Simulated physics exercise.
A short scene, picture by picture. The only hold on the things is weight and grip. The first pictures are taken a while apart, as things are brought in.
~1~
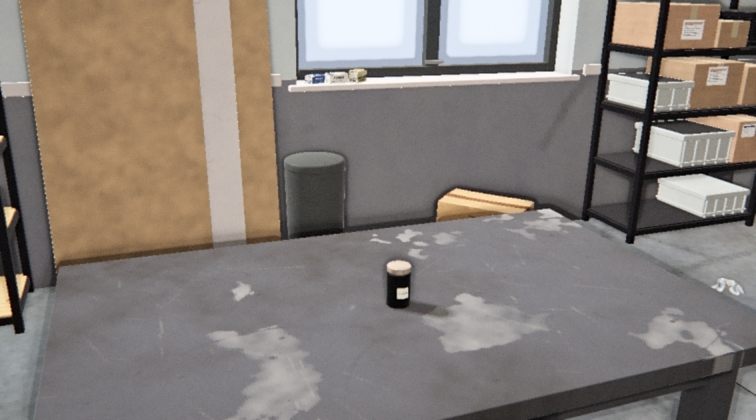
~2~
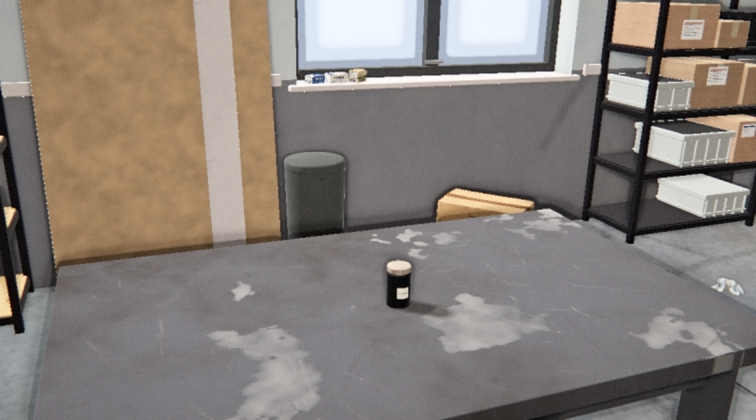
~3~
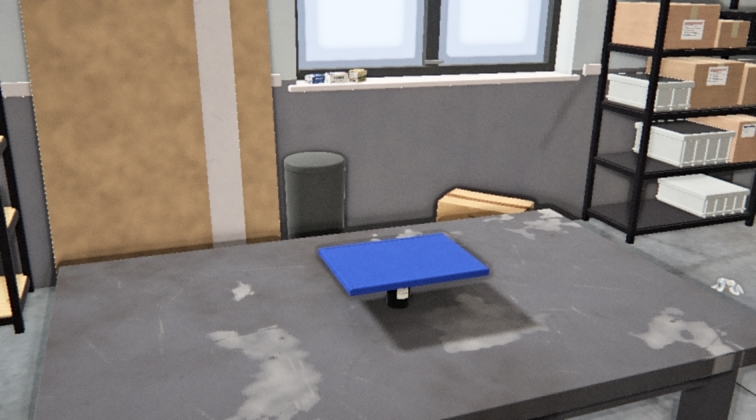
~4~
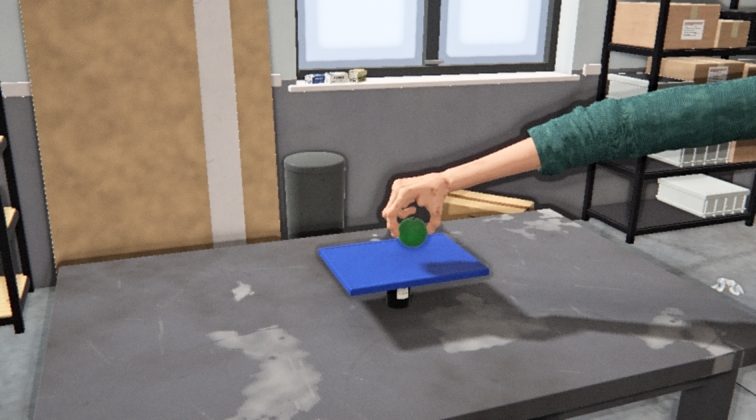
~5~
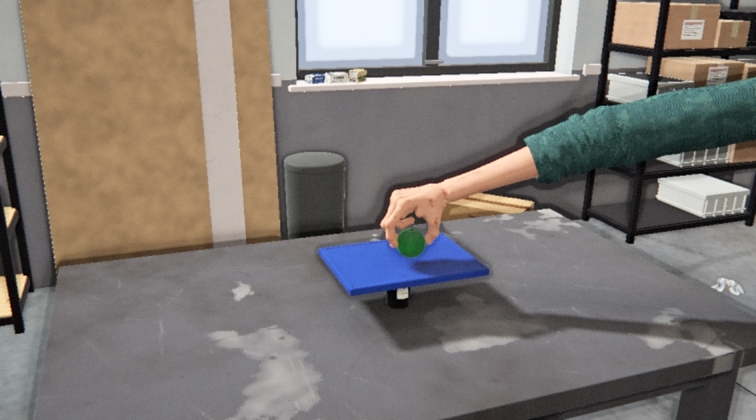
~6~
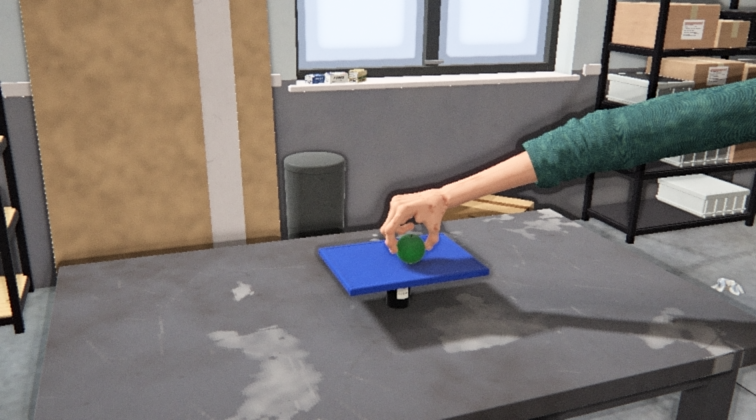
A blue lid appeared on top of a small dark jar on the worn grey table, and then a hand reaching in from the right lowered a green apple onto the lid.
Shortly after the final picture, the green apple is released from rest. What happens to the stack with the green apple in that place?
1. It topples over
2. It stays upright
(2) It stays upright.
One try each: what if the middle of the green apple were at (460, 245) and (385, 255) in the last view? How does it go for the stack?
On the first try it falls down; on the second try it stays put.
Then, 0.50 s past the last view, nothing moves.
Then, 1.30 s past the last view, green apple resting near (411, 250).
Finally, all 3 still in place. Final places as the last picture's camera would see them, green apple near (411, 250). The stack stays up.
